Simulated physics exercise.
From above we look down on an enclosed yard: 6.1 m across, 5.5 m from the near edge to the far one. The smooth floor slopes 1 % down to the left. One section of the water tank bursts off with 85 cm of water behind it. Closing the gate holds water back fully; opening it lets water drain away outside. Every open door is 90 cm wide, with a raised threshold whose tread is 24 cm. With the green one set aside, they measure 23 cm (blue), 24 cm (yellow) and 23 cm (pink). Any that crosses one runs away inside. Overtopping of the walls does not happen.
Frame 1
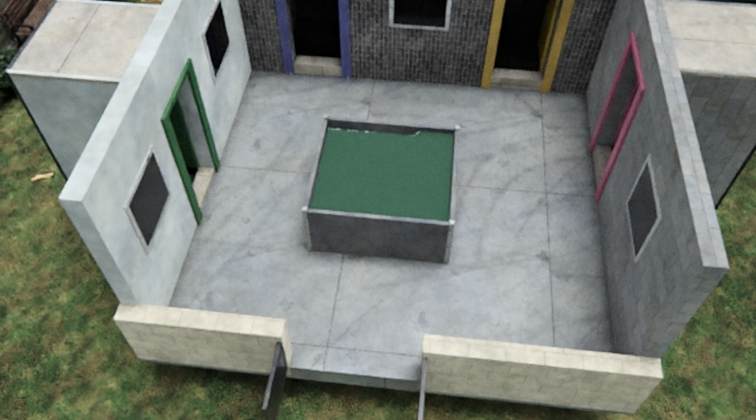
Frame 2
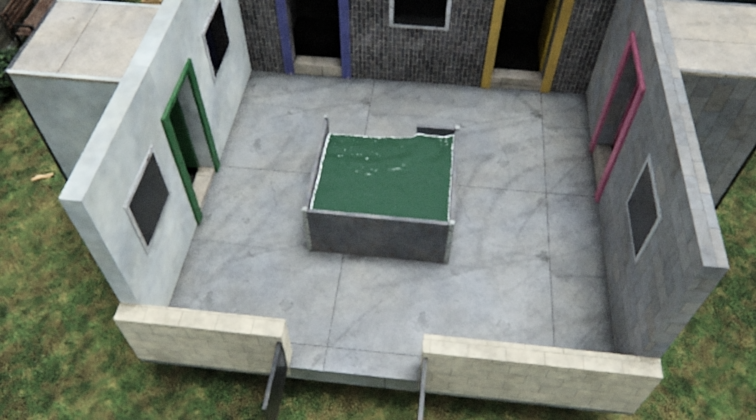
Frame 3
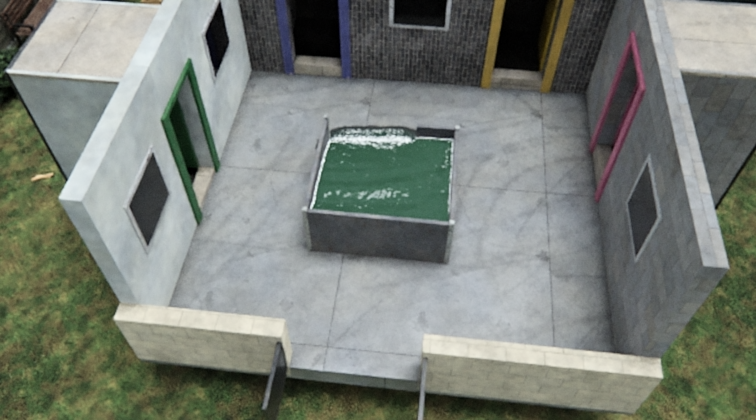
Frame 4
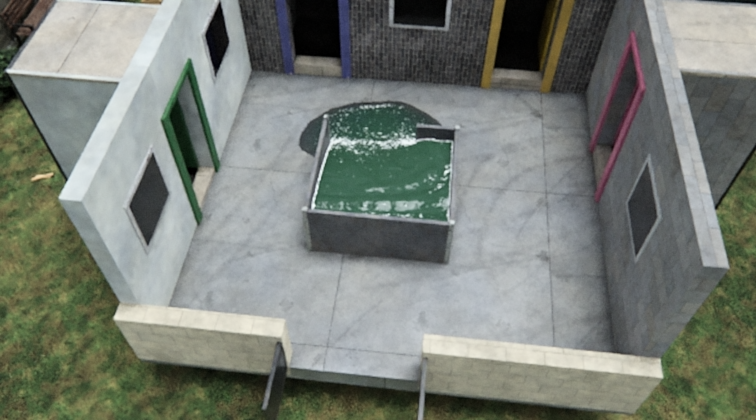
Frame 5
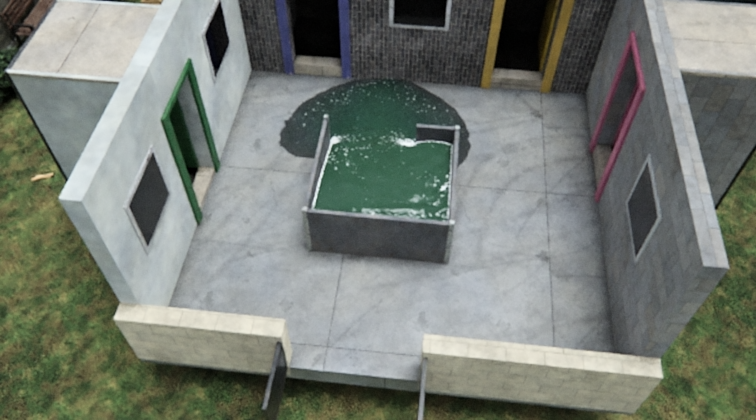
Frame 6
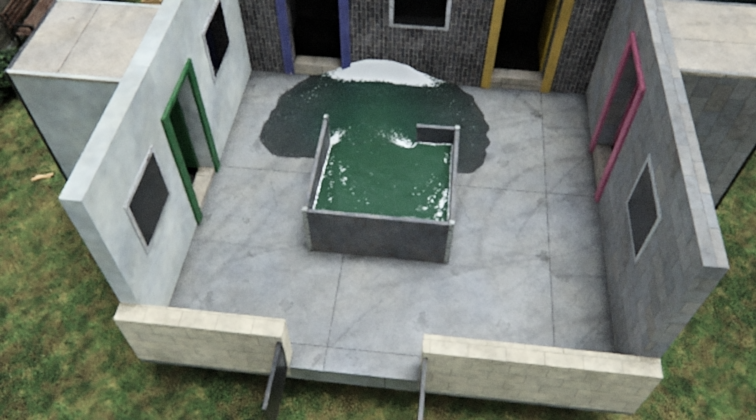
The video shows a walled yard with coloured doorways and a tank of green water at its centre; the tank's far side opens, and water pours out, spreading across the grey floor toward the back wall.
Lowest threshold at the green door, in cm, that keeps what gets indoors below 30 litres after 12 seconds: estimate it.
My estimate is 6 cm.
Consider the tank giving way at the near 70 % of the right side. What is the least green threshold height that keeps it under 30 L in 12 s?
Then 9.5 cm.
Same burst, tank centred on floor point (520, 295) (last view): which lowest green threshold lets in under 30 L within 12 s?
Near 8.0 cm.
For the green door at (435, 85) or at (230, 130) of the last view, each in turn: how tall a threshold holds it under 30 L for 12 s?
Minimums: Roughly 28 cm and 13.0 cm.
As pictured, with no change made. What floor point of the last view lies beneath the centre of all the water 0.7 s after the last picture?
Around (376, 154).
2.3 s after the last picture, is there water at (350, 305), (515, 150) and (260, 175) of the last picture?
One by one: Clear, drenched, drenched.
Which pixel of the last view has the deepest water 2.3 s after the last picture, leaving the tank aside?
At about pixel (256, 87).
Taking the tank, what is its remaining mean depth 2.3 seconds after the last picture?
Roughly 24 cm.
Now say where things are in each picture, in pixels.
In the first picture, still water, 85 cm deep, in the water tank at (385, 171); the green door at (194, 150) is dry.
In the second picture, the gap is on the far side, the front 0.3 m out at a hidden place; the back of the water tank holds 85 cm.
In the third picture, water pours out on the far side and has run 0.8 m, to a hidden place; about 13 cm deep outside, 84 cm at the back.
In the fourth picture, the gap is on the far side, the front 1.5 m out at (394, 104); the back of the water tank holds 76 cm.
In the fifth picture, water pours out on the far side and has run 2.1 m, to (374, 80); about 7 cm deep outside, 72 cm at the back.
In the sixth picture, water pours out on the far side and has run 2.1 m, to (319, 76); about 6 cm deep outside, 71 cm at the back; the green door at (194, 150), 2.7 m from the gap, is still 1.5 m from the nearest water.
Then, 0.7 s after the last picture water covers 25 % of the floor, deepest (51 cm) near (376, 89); it has not reached the green door.
Then, 2.3 s after the last picture water covers 60 % of the floor, deepest (34 cm) near (256, 87); 7 cm at the green door, 0 litres in over its 12 cm threshold.
Then, 11.3 s after the last picture water covers 95 % of the floor, deepest (12 cm) near (159, 336); 10 cm at the green door, 0 litres in over its 12 cm threshold.
At the green door as built, the water peaked near 12 cm, 9.9 s after the last picture.
With a threshold of 5.5 cm, 37 litres would have come in within the 12 s; with 6.5 cm, 24 litres. So under 30 litres takes about 6 cm.
